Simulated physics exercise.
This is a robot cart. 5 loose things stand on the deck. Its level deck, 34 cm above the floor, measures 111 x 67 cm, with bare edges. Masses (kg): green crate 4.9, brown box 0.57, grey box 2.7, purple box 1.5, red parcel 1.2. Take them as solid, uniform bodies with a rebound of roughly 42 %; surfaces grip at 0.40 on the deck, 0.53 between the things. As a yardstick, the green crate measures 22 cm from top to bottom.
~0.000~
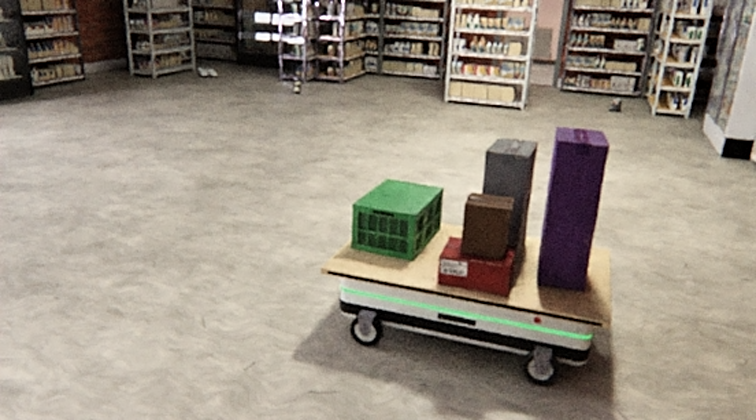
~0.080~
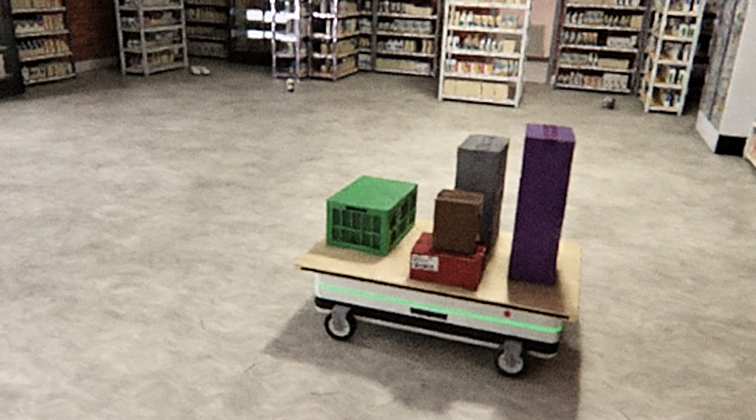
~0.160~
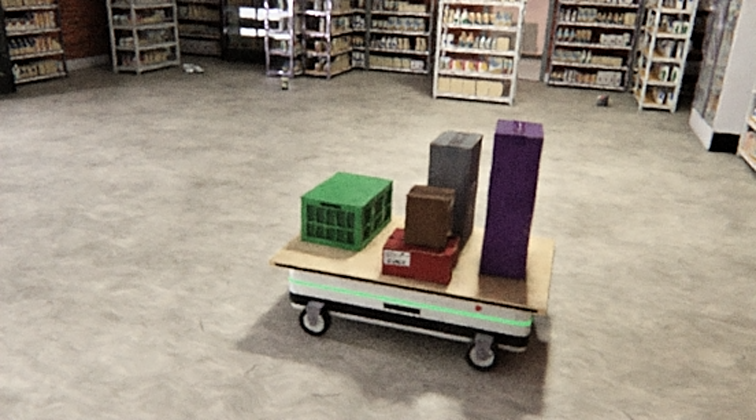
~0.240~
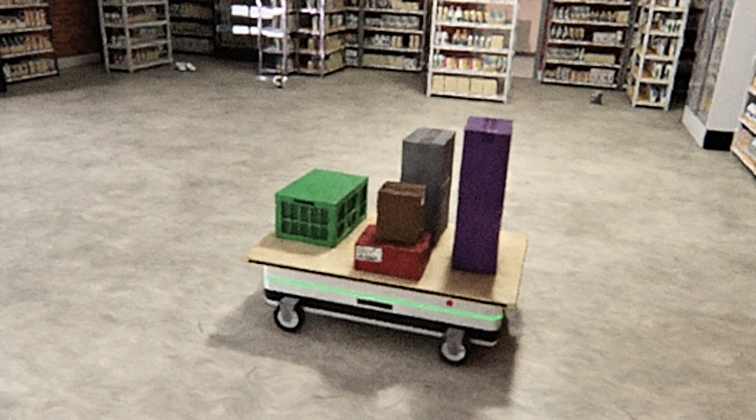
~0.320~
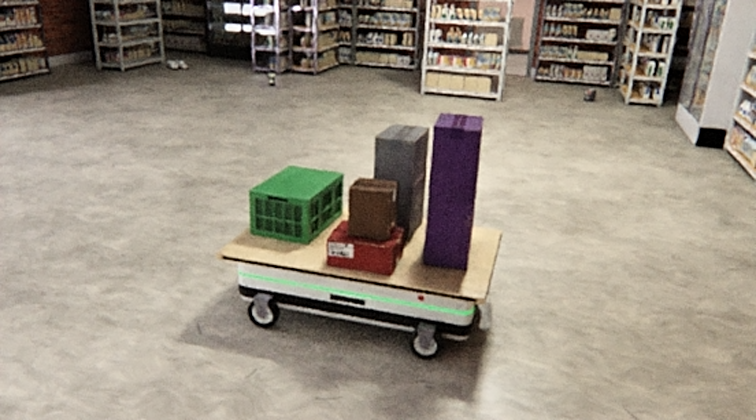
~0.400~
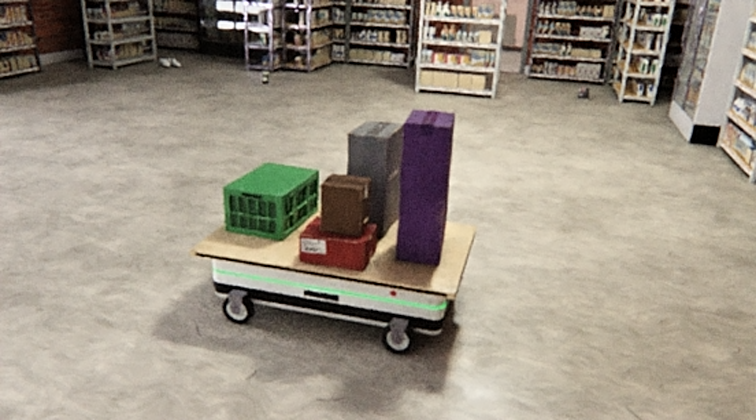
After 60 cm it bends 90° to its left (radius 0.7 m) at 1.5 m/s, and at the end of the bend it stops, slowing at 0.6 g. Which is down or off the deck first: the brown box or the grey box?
The latter of the two, the grey box.
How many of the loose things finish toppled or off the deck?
That comes to 3.
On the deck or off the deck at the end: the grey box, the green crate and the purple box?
The grey box ends off the deck; the green crate ends off the deck; the purple box is still on the deck.
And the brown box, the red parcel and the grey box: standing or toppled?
The brown box stays upright; the red parcel keeps standing; the grey box topples.
After 0.70 s, cart has run 105 cm, turned 25°; brown box slid 5 cm near (249, 204); grey box slid 4 cm near (262, 175); green crate slid 21 cm.
After 1.00 s, cart has run 150 cm, turned 62°; green crate now off the deck; grey box leaning 4° near (124, 197); brown box slid 7 cm near (163, 234).
After 1.30 s, cart has run 195 cm, turned 90°; grey box now off the deck; brown box slid 8 cm near (103, 292); red parcel slid 6 cm.
After 1.60 s, cart has run 219 cm, turned 90°, stopped; brown box slid 12 cm near (23, 349); purple box leaning 15°; red parcel slid 10 cm.
At rest (2.6 s), off the deck, green crate and grey box; tipped over on the deck, purple box; not toppled but over 10 cm from the start, brown box and red parcel. Brown box was never lost; grey box went at 1.10 s.
